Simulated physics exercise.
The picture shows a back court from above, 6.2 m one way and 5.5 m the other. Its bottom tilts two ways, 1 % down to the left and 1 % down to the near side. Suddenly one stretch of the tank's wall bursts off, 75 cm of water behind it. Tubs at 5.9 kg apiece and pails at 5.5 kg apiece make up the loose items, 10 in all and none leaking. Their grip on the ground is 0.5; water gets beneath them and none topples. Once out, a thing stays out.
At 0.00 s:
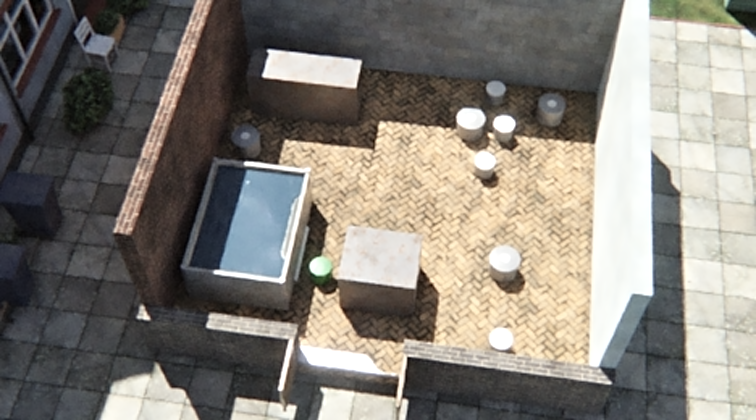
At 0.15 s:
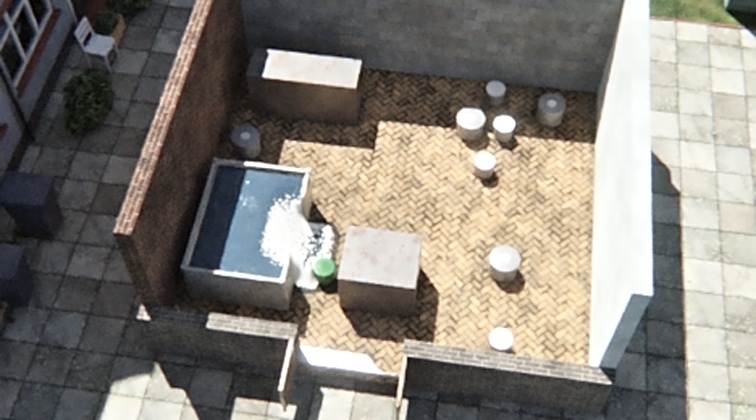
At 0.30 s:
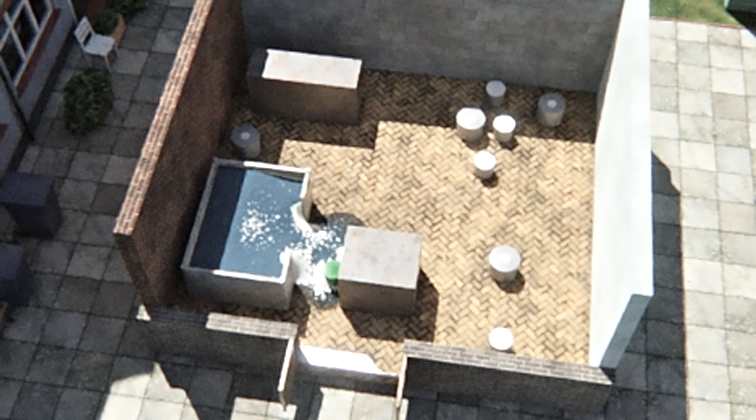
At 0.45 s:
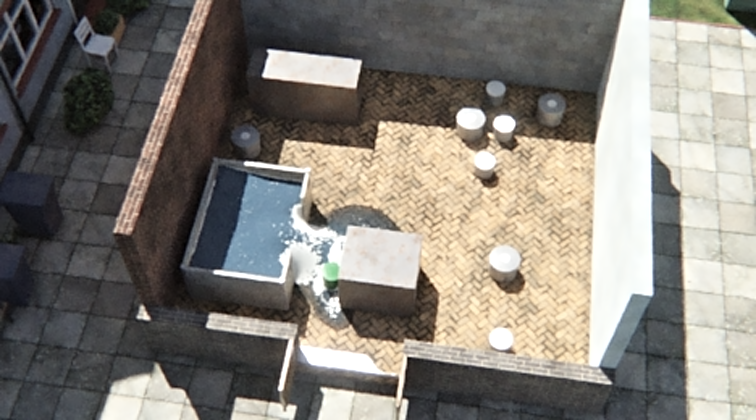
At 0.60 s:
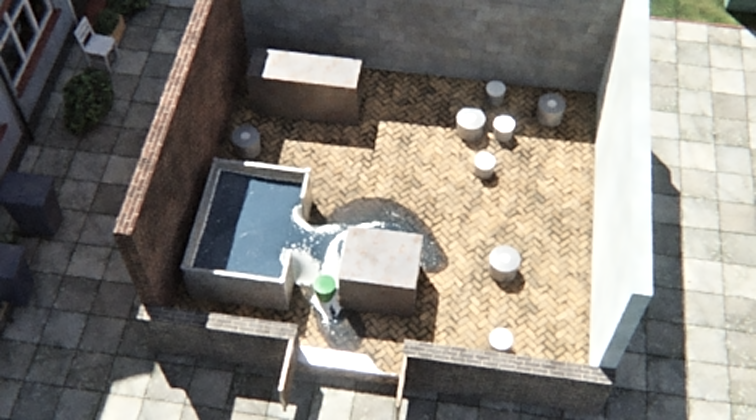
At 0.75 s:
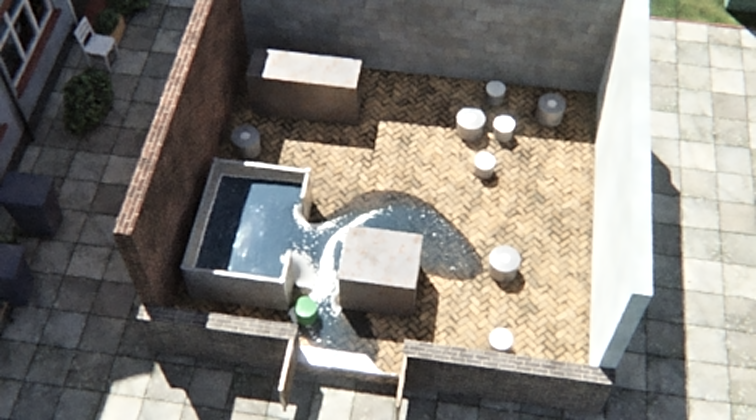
In a walled brick-paved yard seen from above, water burst out through the side of a tank and spread around a nearby block, nudging a small green pail right, then carrying it toward the front wall.
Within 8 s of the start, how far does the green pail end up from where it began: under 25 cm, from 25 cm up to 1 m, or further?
Greatly displaced.
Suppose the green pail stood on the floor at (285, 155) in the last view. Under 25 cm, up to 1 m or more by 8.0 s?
From that spot, it remains nearly still.
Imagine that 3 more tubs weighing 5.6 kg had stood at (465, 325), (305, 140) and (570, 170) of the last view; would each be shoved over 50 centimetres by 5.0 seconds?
Taking them in the order given: Falls short, falls short and exceeds it.
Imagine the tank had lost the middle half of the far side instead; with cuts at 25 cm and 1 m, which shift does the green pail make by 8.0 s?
Result: Green pail essentially stationary.
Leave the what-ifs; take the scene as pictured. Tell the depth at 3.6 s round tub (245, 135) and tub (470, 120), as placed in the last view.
About 0 and 6 cm.
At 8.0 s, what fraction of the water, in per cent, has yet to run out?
Around 76 % of the water.
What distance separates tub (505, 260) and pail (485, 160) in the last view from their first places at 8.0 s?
Lab note - net shifts in order: 140 cm; 40 cm.
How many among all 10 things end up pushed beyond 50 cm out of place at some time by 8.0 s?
That makes 7.
After 1.6 s the green pail is near (200, 299), 1.8 m from its start, aground; 0 of 10 are out; 0 afloat.
After 3.6 s the green pail is near (180, 295), 2.1 m from its start, afloat; 0 of 10 are out; 6 afloat.
After 5.6 s the green pail is near (181, 296), 2.1 m from its start, afloat; 0 of 10 are out; 7 afloat.
After 8.0 s the green pail is near (183, 297), 2.1 m from its start, aground; 0 of 10 are out; 3 afloat.
